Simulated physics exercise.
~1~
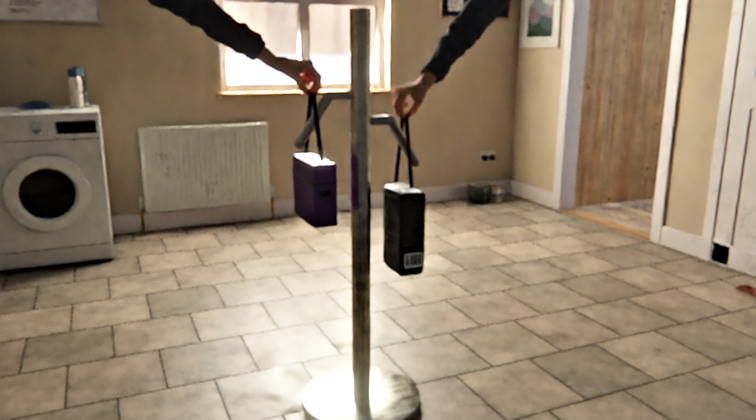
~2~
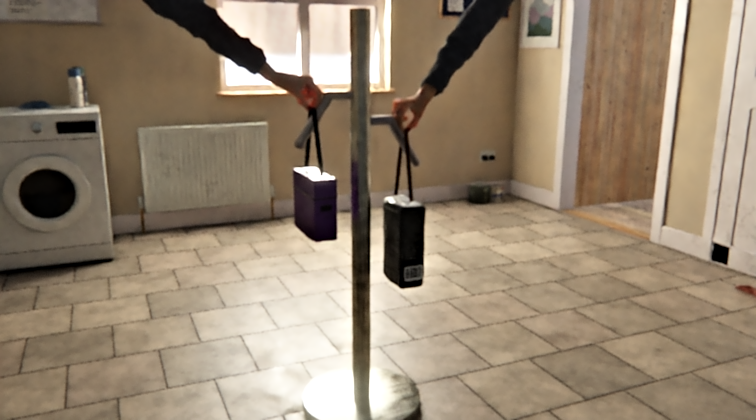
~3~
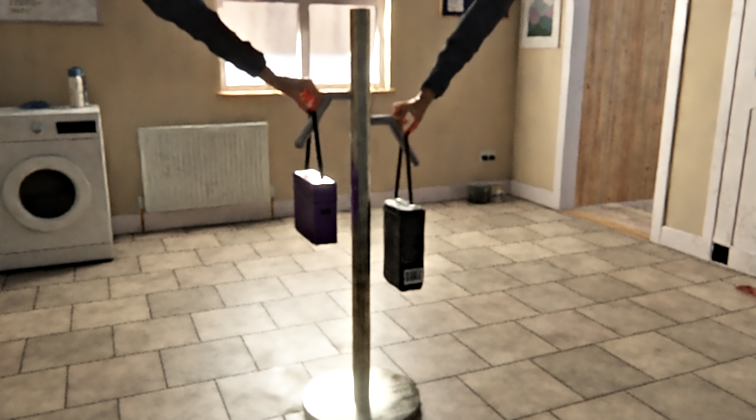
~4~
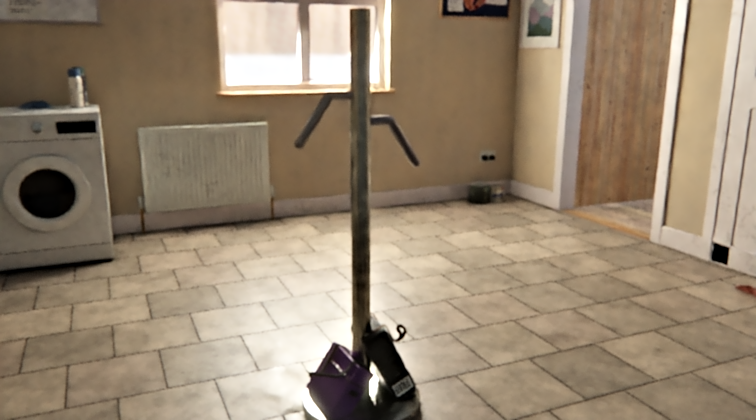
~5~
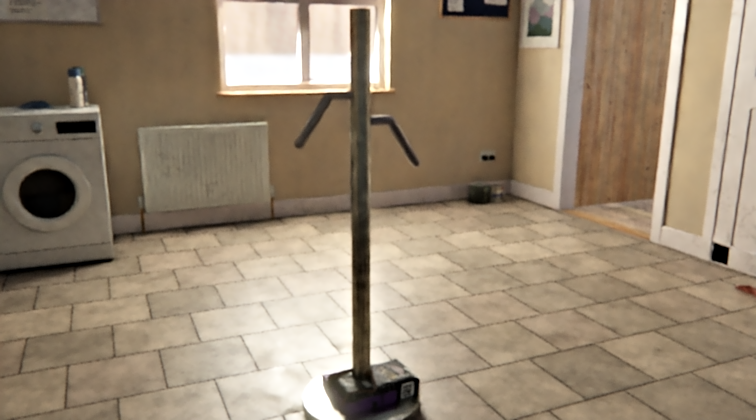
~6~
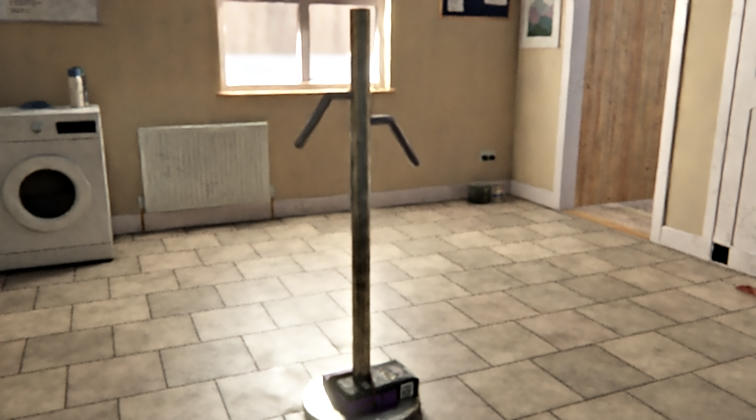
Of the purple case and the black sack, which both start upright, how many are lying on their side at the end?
Two of them are. Both the purple case and the black sack end up lying on their side at the foot of the post.
